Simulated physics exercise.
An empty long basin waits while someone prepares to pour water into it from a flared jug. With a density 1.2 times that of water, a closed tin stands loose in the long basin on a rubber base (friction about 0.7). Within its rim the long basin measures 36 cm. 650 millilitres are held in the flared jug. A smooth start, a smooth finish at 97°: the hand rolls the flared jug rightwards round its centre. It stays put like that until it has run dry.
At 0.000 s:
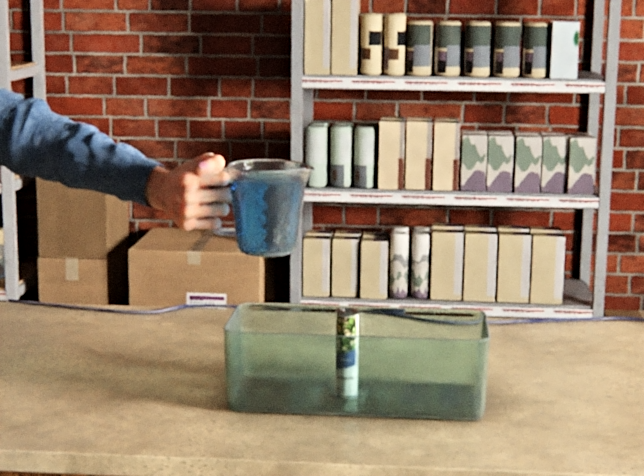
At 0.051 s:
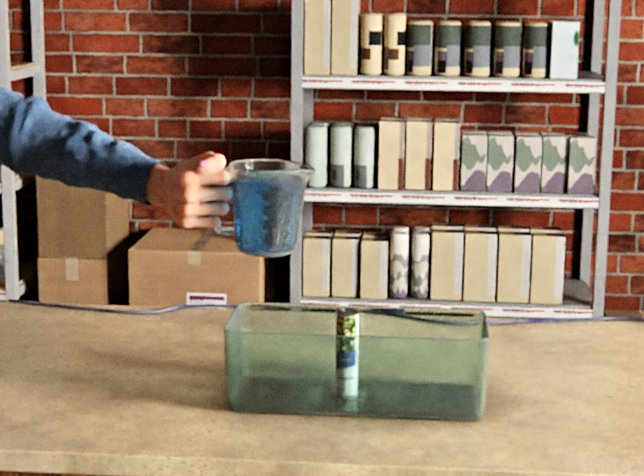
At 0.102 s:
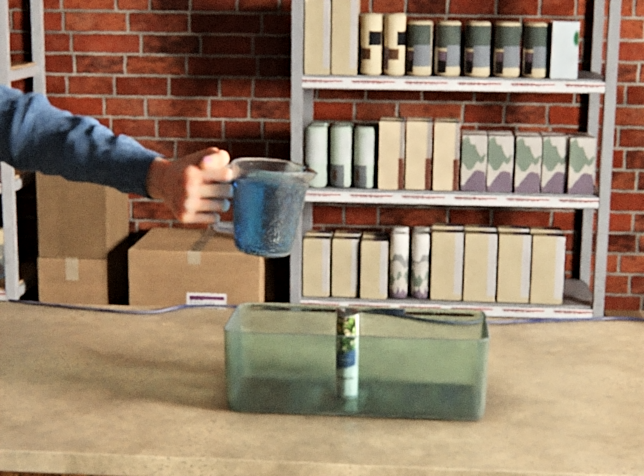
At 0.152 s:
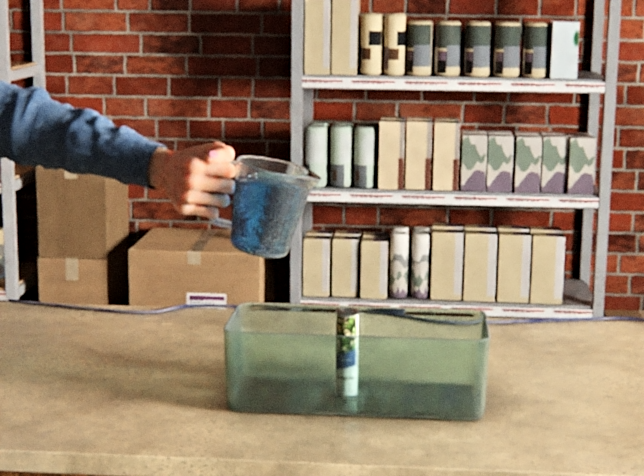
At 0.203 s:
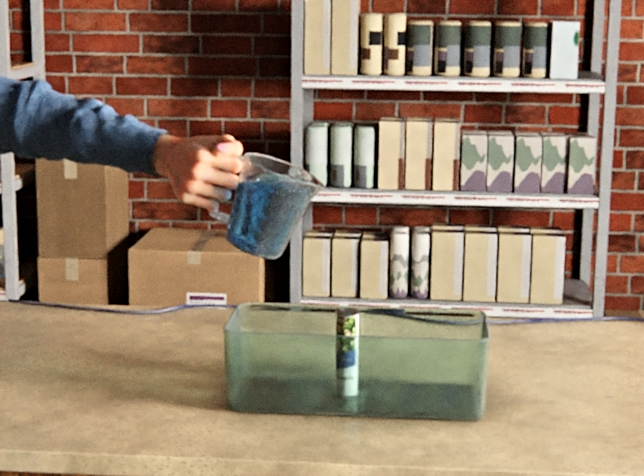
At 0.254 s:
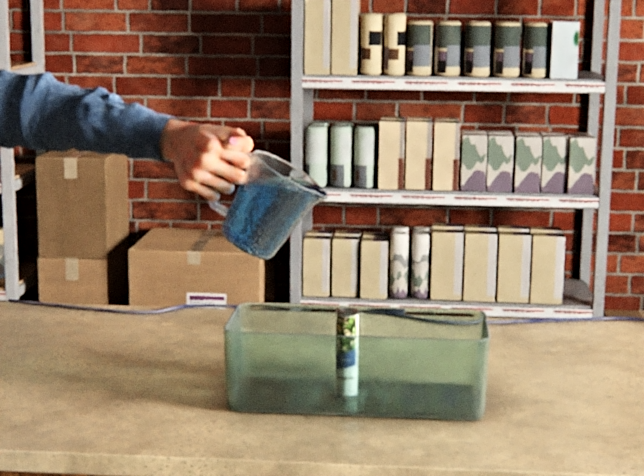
Hand in a blue sleeve tilting a jug of blue liquid rightwards above a long clear basin with a small tin standing inside.
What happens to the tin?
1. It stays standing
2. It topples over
1, it stays standing.
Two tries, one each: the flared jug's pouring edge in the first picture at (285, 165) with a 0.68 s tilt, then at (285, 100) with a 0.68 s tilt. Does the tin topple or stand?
Run one: It tumbles. Run two: It does not tip.
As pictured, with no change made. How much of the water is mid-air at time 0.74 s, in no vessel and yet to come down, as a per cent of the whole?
Near 24 percent.
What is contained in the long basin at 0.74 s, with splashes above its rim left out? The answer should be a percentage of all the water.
Some 58 per cent.
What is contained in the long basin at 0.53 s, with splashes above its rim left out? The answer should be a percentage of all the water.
Some 12 per cent.
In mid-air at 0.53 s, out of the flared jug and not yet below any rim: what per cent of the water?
About 28 per cent.
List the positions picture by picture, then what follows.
In the first picture, tilt 0°; pouring edge (314, 168); surface from (232, 177) to (305, 178); the long basin's rim runs from (232, 318) to (487, 326); the tin's top is at (347, 315).
In the second picture, tilt 1°; pouring edge (315, 169); surface from (233, 177) to (305, 179).
In the third picture, tilt 5°; pouring edge (318, 173); surface from (236, 176) to (307, 181).
In the fourth picture, tilt 11°; pouring edge (321, 178); surface from (239, 175) to (311, 182).
In the fifth picture, tilt 20°; pouring edge (325, 186); surface from (241, 179) to (317, 185).
In the sixth picture, tilt 30°; pouring edge (328, 197); surface from (240, 191) to (326, 192).
Then, 0.53 s in, the tilt is 86° and 60 per cent is still to pour; the tin stands where it began.
Then, 0.74 s in, the tilt is 97° and 19 per cent is still to pour; the tin stands where it began.
Then, 0.95 s in, the tilt is 97° and 3 per cent is still to pour; the tin stands where it began.
Then, 1.18 s in, the tilt is 97° and 0 per cent is still to pour; the tin stands where it began.
Finally, the tin stands where it began.
